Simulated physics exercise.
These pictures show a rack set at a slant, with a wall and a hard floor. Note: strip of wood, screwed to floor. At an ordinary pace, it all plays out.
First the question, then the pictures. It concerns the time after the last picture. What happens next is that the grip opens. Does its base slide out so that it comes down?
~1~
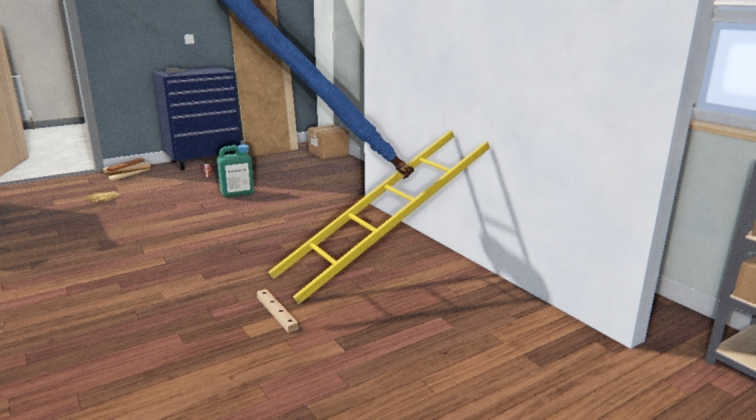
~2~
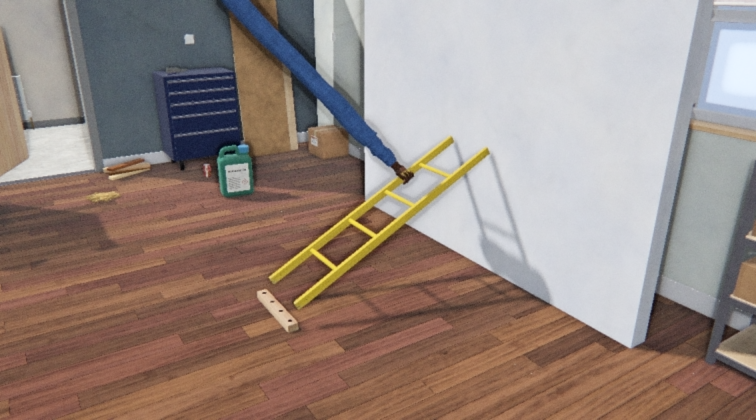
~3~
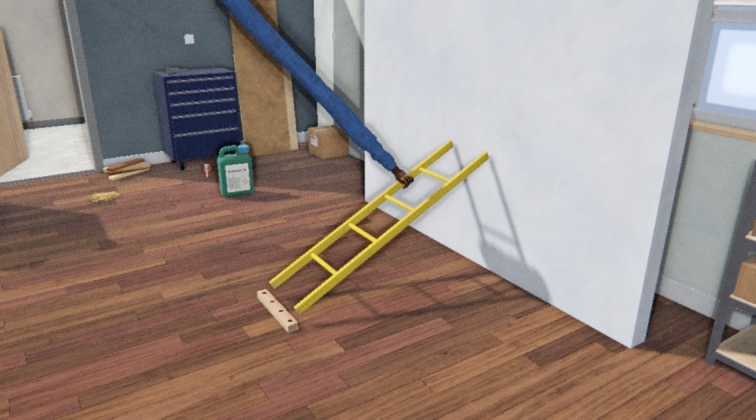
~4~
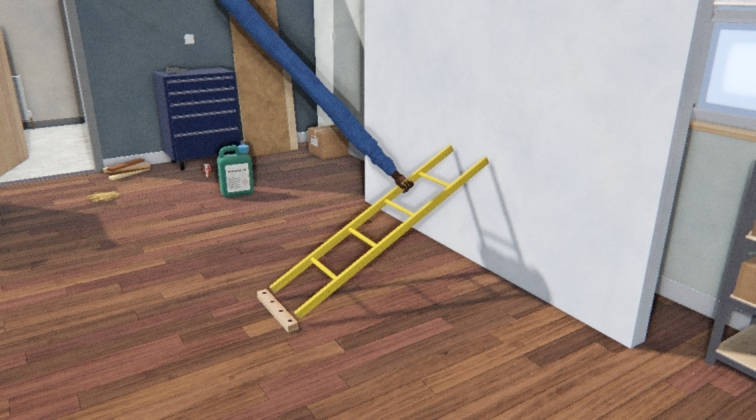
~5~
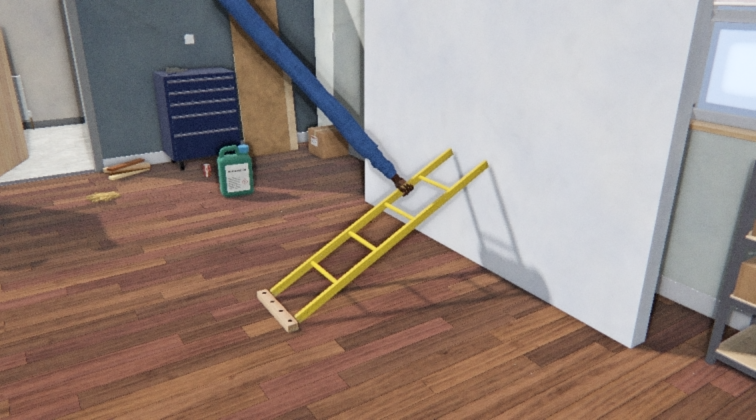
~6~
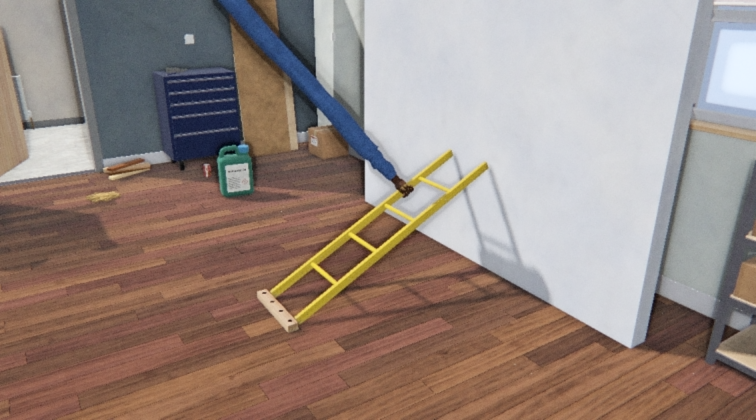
No, it stays leaning.
Then, 0.36 s later than the last frame, yellow rack at rest near (382, 229).
When it is over, the yellow rack stays up, near (382, 229).
